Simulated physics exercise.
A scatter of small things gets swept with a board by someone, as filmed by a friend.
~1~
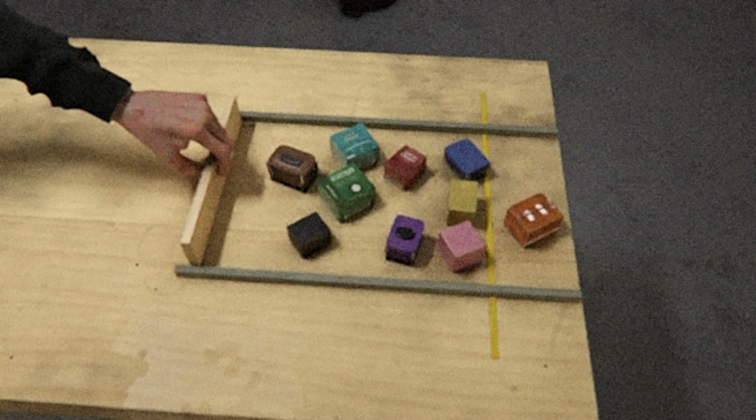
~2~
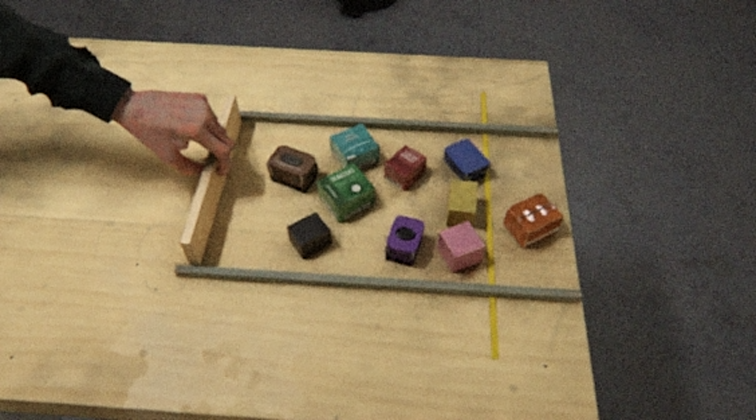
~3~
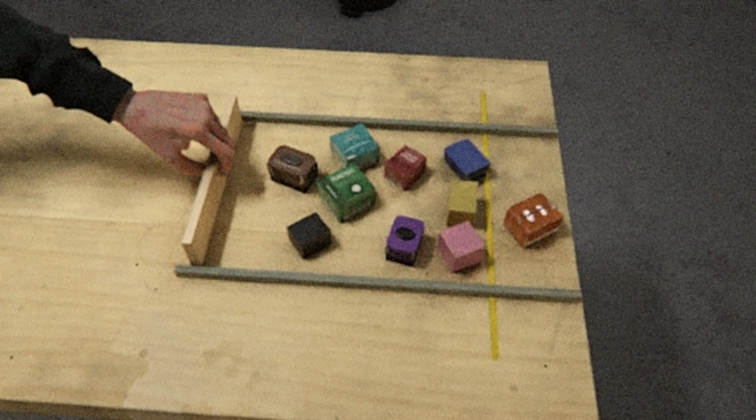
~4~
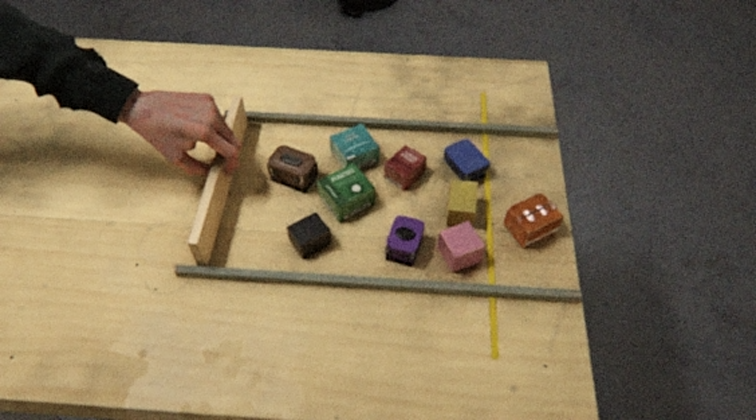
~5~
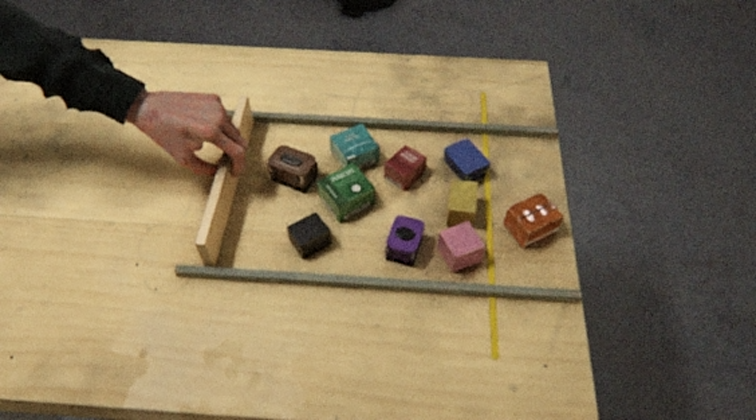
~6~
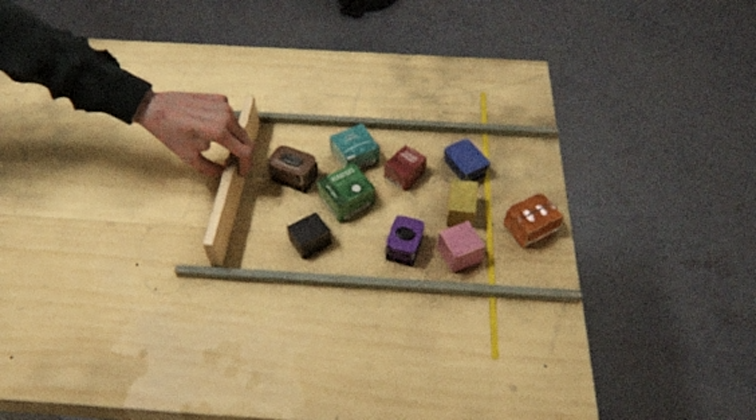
A hand held a wooden board upright at the left of some scattered colourful blocks on a table, then slid it slightly to the right between two rails, while the blocks stayed still.
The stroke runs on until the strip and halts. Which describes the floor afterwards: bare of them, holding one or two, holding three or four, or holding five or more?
Well, what drops off the end works out to one or two of them.
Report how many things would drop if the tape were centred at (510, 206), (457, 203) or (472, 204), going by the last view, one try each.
So, one try after another, the floor gets 3, then 0, then 0.
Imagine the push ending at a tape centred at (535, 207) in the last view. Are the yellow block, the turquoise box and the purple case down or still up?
The yellow block? It does not stay. The turquoise box? It is safe. The purple case? It does not stay.
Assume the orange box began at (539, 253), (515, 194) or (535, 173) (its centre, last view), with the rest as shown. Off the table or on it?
Place by place, it goes down, goes down, goes down.
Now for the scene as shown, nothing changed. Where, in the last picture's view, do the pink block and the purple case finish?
The pink block settles near (575, 257); as for the purple case, near (543, 255).
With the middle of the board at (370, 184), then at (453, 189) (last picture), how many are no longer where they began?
First position 6; second position 10.
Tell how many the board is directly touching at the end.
Well, it touches 4.
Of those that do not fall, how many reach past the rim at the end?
It's 2.
Soon after, none off yet; orange box at rest near (533, 220); blue case at rest near (466, 162); yellow block at rest near (462, 204).
At rest, the number that fall off is one or two; fallen, orange box.
